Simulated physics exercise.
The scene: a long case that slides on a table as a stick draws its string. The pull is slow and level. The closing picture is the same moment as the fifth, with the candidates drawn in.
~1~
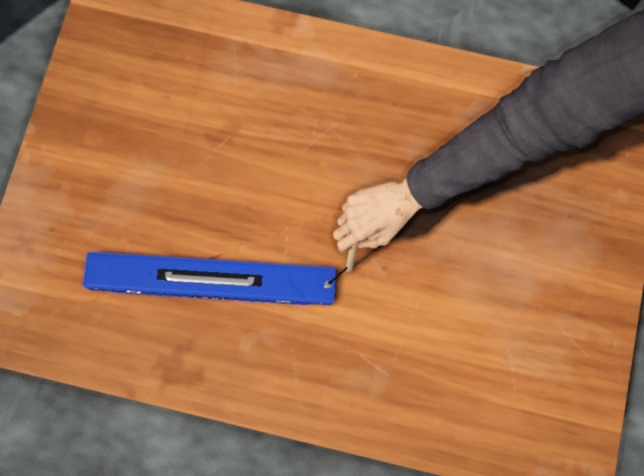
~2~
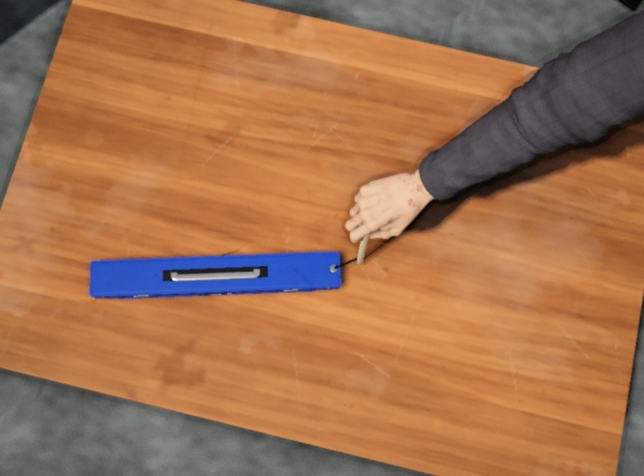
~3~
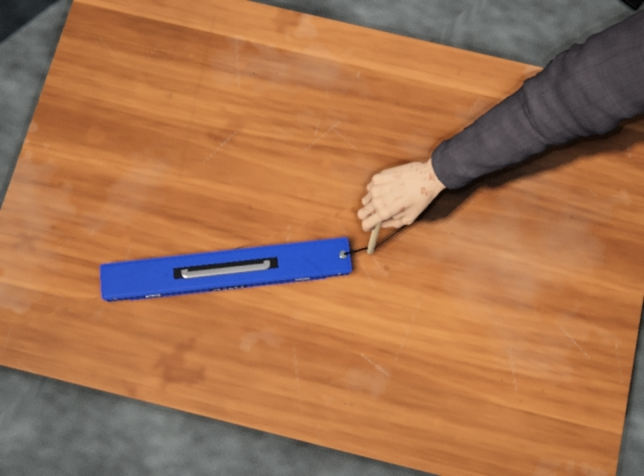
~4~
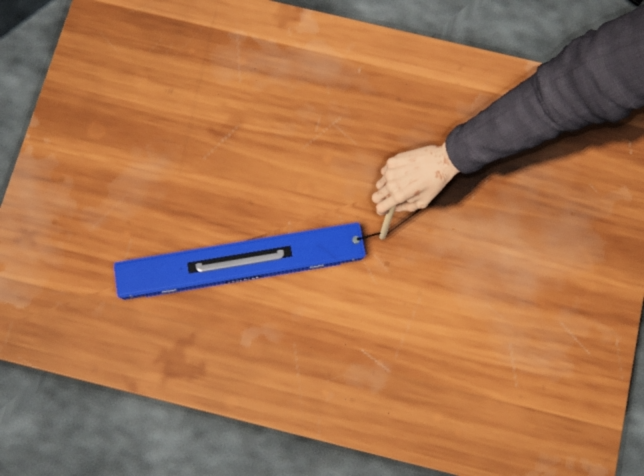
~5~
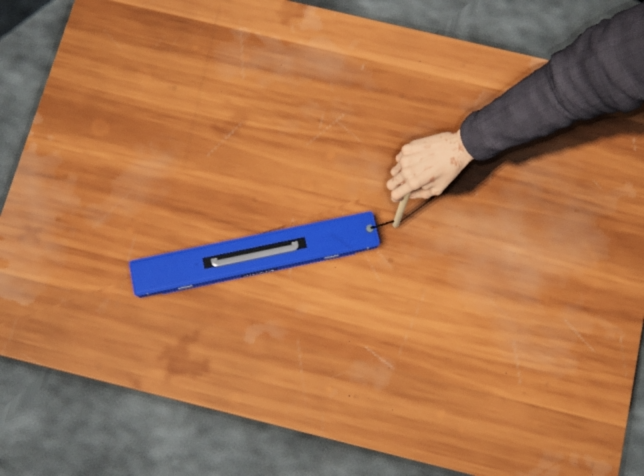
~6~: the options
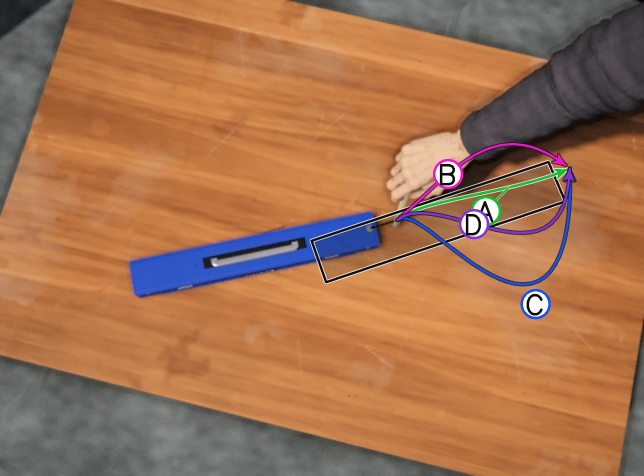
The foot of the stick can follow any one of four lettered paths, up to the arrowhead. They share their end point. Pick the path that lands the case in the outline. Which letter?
Choose path D.
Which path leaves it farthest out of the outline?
B.
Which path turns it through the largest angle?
C.
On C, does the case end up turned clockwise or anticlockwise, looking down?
On that path, anticlockwise.
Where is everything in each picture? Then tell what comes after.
The first picture shows blue case (210, 277).
The second picture shows blue case (216, 274).
The third picture shows blue case (226, 268).
The fourth picture shows blue case (240, 260).
The fifth picture shows blue case (255, 253).
On the marked copy, A from (397, 220) via (486, 193) to (568, 169); B from (397, 220) via (472, 157) to (566, 165); C from (397, 220) via (523, 284) to (570, 168); D from (397, 220) via (505, 231) to (570, 168); the outline at (439, 221).
With D. Early on, foot of the stick (471, 224), middle of the case (327, 241).
Further on, foot of the stick (548, 226), middle of the case (404, 238).
At the end, foot of the stick (569, 169), middle of the case (440, 222); it lies in the outline.
As for the rest, A leaves its middle at (433, 206); B leaves its middle at (429, 191); C leaves its middle at (448, 236).
